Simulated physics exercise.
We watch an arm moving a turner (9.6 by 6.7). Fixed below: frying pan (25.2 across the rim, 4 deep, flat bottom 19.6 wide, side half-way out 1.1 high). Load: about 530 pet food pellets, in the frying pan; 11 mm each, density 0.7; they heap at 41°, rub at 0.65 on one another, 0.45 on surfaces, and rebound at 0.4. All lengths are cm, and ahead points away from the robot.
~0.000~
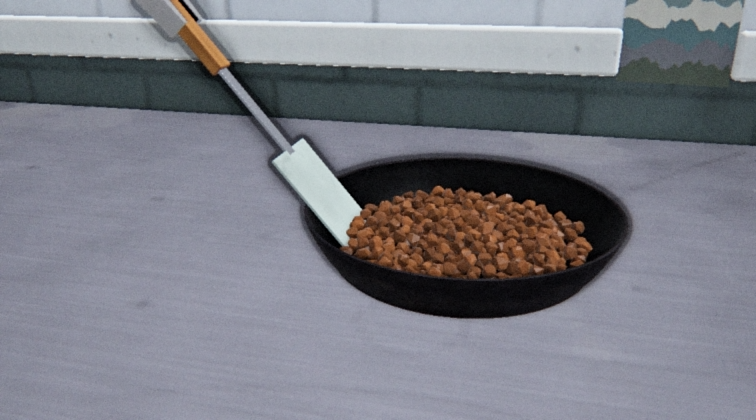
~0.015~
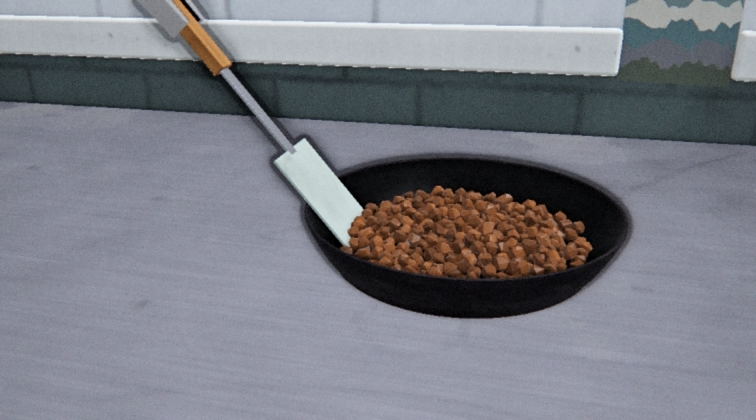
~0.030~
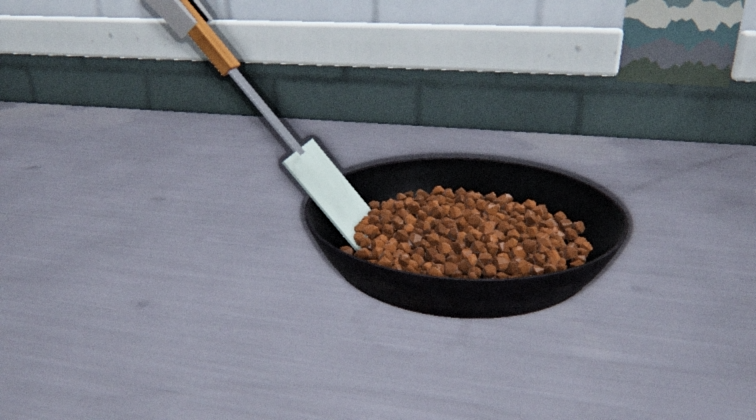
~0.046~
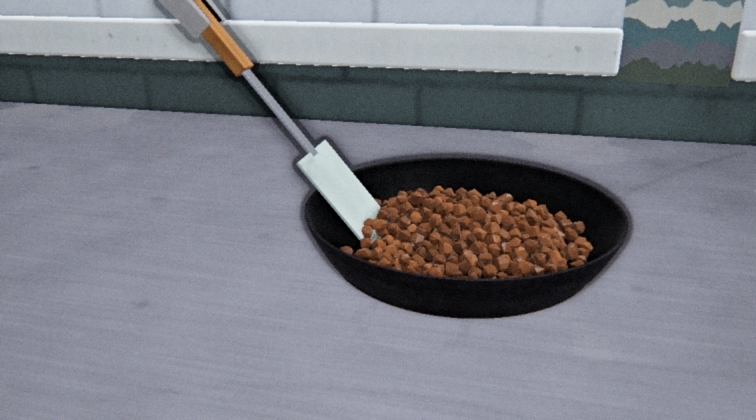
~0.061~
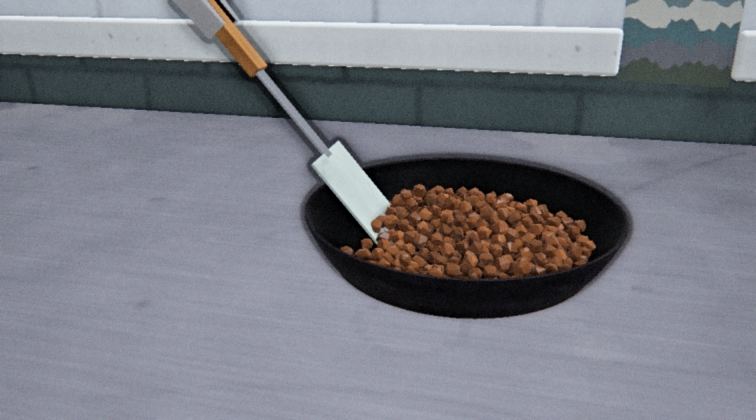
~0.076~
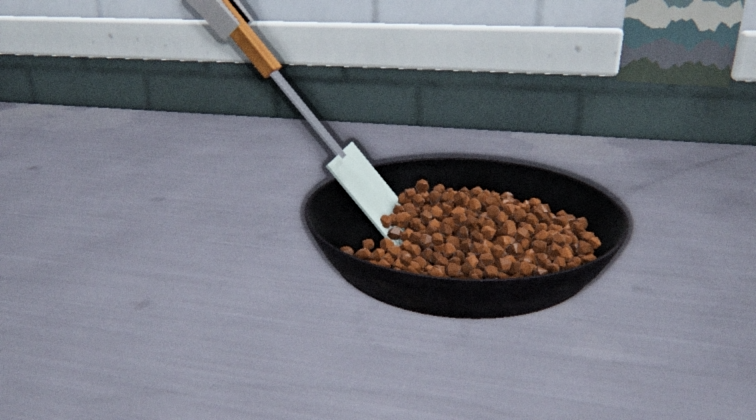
A turner with a pale green blade, grey shaft and orange-and-grey handle slants into the left side of a black frying pan on a grey surface, seen from slightly above by a still camera. Brown pellets lie heaped in the pan, before a white ledge and dark green tiles. The blade slides slowly rightward, pushing the heap's left edge inward while a few pellets remain behind it.
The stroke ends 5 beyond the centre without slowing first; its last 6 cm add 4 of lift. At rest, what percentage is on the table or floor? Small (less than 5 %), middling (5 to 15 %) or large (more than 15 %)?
A middling share, 5 to 15 %, ends on the table or floor.
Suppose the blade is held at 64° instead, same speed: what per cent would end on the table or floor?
It would be near 5 per cent.
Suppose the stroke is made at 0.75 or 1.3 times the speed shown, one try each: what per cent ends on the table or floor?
About 0 and 10 per cent.
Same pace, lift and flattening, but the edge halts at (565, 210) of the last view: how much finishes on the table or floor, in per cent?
About 15 per cent.
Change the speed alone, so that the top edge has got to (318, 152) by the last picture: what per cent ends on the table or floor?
About 0 per cent.
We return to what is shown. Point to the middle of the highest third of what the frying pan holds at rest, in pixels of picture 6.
At about (556, 226).
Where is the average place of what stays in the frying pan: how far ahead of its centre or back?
Roughly 3.5 cm ahead.
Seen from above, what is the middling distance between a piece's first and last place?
Roughly 3 cm.
By 0.11 s, sloping 50°, highest piece 5 above the table; 532 in the frying pan.
By 0.15 s, sloping 50°, highest piece 7 above the table; 532 in the frying pan.
By 0.37 s, sloping 50°, highest piece 6 above the table; 495 in the frying pan, 34 on the table or floor, 3 on the blade or in flight.
By 1.42 s, sloping 50°, highest piece 5 above the table; 493 in the frying pan, 39 on the table or floor.
Final count, 493 in the frying pan, 39 on the table or floor. That is 7 % on the table or floor.
